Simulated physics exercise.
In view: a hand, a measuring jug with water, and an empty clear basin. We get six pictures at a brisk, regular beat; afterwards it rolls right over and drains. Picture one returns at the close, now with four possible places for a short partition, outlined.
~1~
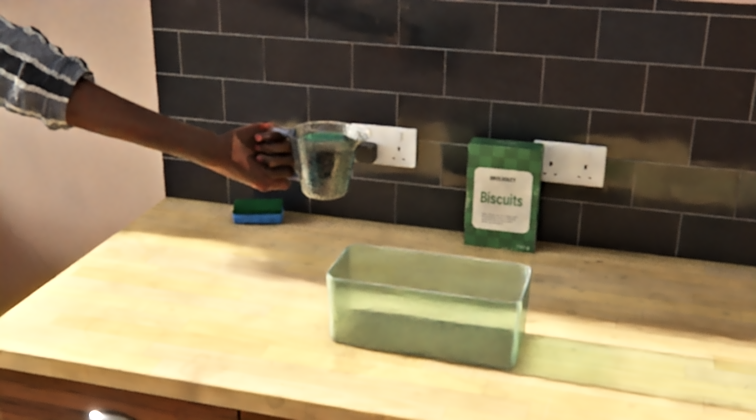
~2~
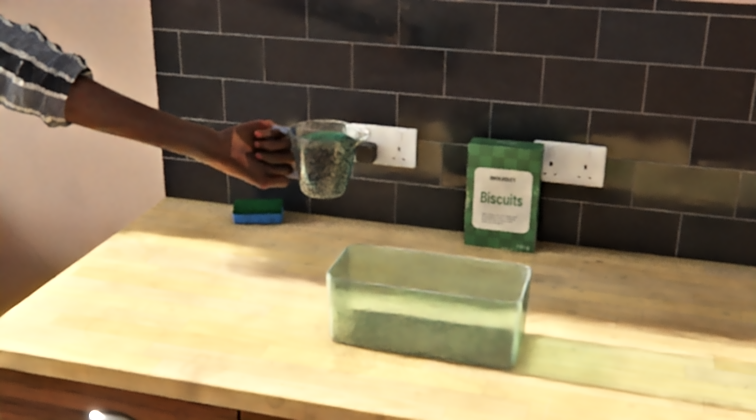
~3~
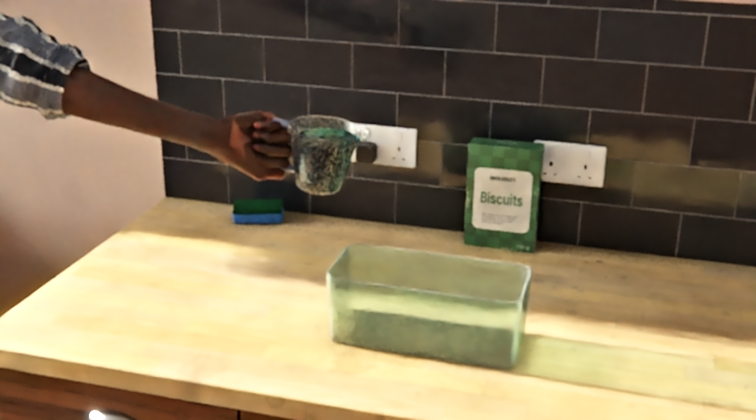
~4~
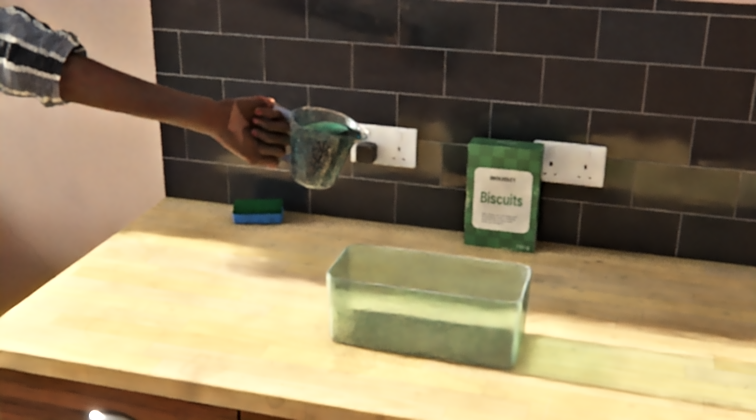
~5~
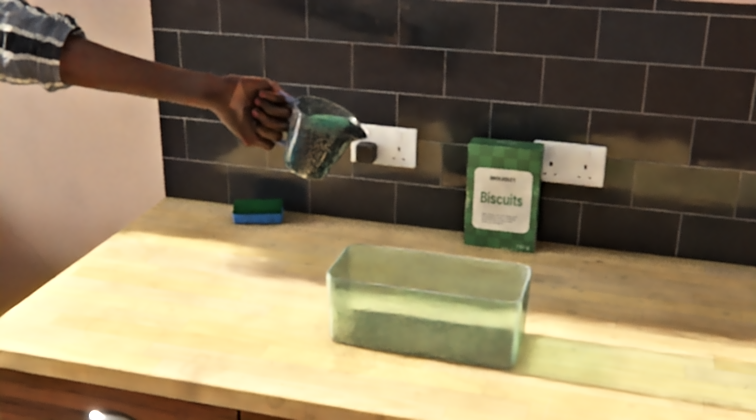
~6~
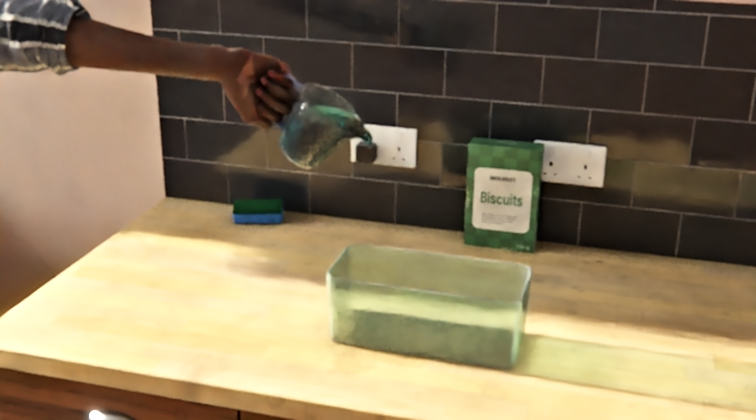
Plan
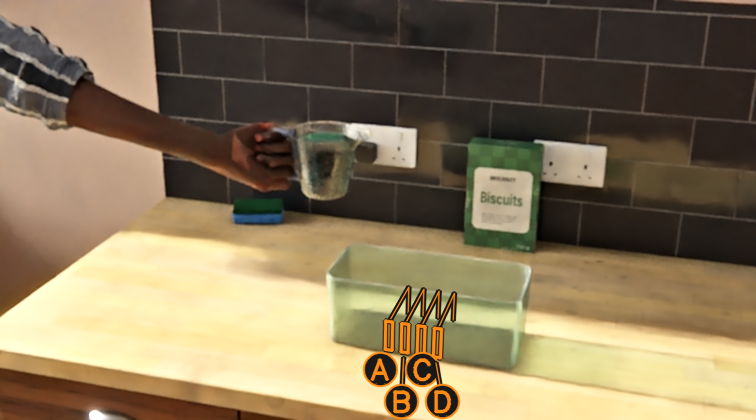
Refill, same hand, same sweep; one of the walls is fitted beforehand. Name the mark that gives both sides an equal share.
D is best.
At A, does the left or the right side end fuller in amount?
The right side.
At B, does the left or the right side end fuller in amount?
The right side.
On the marked copy, A at (387, 355); B at (403, 357); C at (419, 360); D at (435, 362).
With A, about 10 % ends left of the wall and 81 % right of it; 9 % is lost outside.
With B, about 10 % ends left of the wall and 83 % right of it; 7 % is lost outside.
With C, about 19 % ends left of the wall and 73 % right of it; 8 % is lost outside.
With D, about 52 % ends left of the wall and 44 % right of it; 4 % is lost outside.
